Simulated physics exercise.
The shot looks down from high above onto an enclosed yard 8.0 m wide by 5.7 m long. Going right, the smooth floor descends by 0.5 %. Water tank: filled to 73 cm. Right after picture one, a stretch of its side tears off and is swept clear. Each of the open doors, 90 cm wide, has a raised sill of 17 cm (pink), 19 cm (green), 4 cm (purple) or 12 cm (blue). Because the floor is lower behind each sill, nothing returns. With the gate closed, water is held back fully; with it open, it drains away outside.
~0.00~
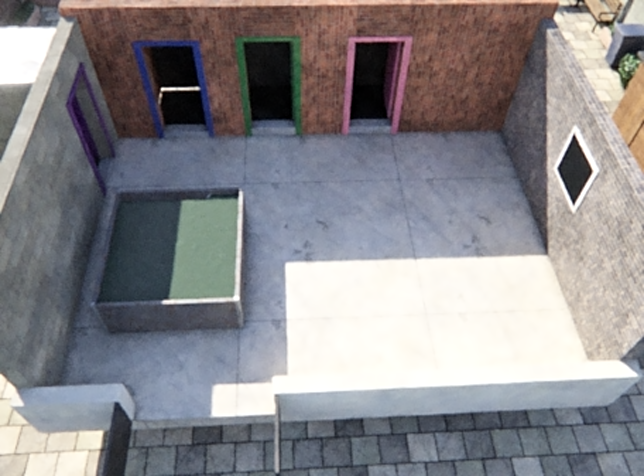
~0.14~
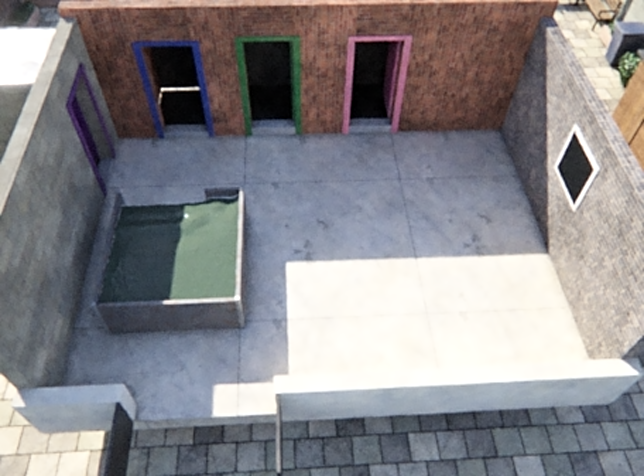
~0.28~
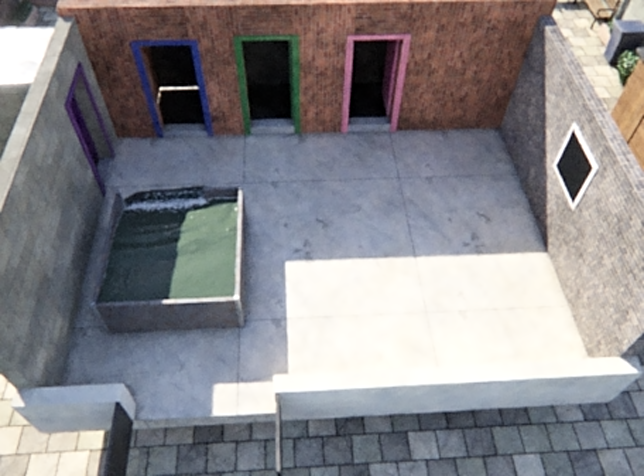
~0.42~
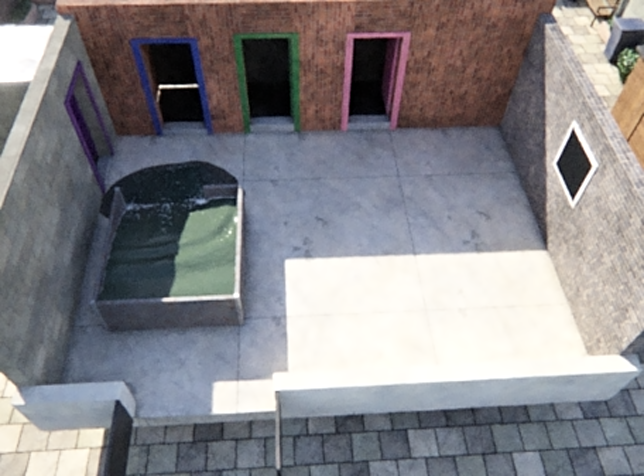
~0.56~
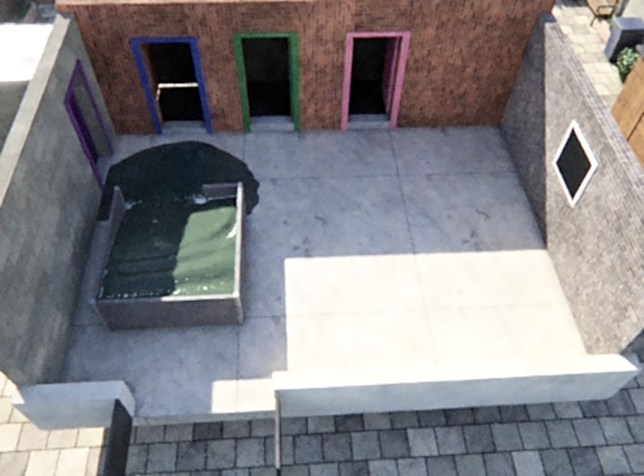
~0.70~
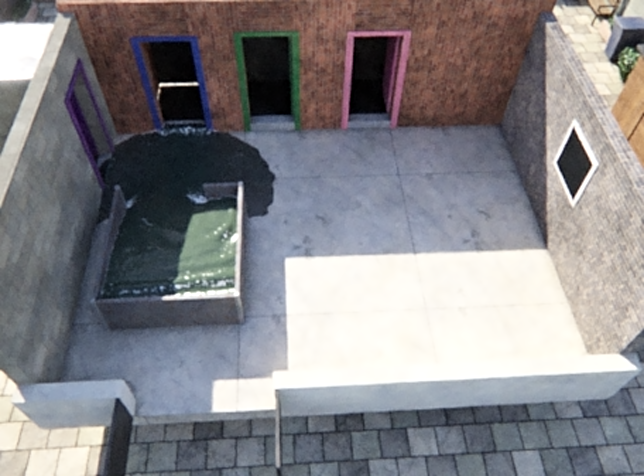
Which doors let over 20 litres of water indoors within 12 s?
Result: Pink door: Short, green door: Short, purple door: Surplus, blue door: Surplus.
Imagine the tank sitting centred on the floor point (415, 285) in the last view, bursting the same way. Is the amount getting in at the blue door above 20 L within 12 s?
Then blue falls short.
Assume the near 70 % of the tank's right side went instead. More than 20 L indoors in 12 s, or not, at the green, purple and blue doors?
Then it goes green fine, purple too high, blue fine.
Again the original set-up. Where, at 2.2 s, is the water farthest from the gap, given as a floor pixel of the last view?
Near (399, 129).
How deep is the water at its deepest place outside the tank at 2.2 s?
Roughly 41 cm.
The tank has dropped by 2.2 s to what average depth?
The average depth is around 33 cm.
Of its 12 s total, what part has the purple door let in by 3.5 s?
Fraction in by then: Around 55 per cent.
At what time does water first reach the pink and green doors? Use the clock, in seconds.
Arrival: Pink 1.8 s, green 1.0 s.
After 1.4 s water covers 15 % of the floor and is deepest (53 cm) near (116, 142); pink door not reached, green door 15 cm at the sill, 0 L in, purple door 18 cm at the sill, 20 L in, blue door 32 cm at the sill, 134 L in.
After 2.2 s water covers 20 % of the floor and is deepest (41 cm) near (198, 134); pink door 4 cm at the sill, 0 L in, green door 15 cm at the sill, 0 L in, purple door 28 cm at the sill, 141 L in, blue door 39 cm at the sill, 309 L in.
After 3.5 s water covers 40 % of the floor and is deepest (26 cm) near (198, 134); pink door 5 cm at the sill, 0 L in, green door 13 cm at the sill, 0 L in, purple door 20 cm at the sill, 321 L in, blue door 25 cm at the sill, 477 L in.
After 7.0 s water covers 70 % of the floor and is deepest (14 cm) near (595, 376); pink door 4 cm at the sill, 0 L in, green door 7 cm at the sill, 0 L in, purple door 11 cm at the sill, 525 L in, blue door 12 cm at the sill, 555 L in.
After 12.0 s water covers 90 % of the floor and is deepest (10 cm) near (583, 376); pink door 3 cm at the sill, 0 L in, green door 4 cm at the sill, 0 L in, purple door 6 cm at the sill, 583 L in, blue door 6 cm at the sill, 556 L in.
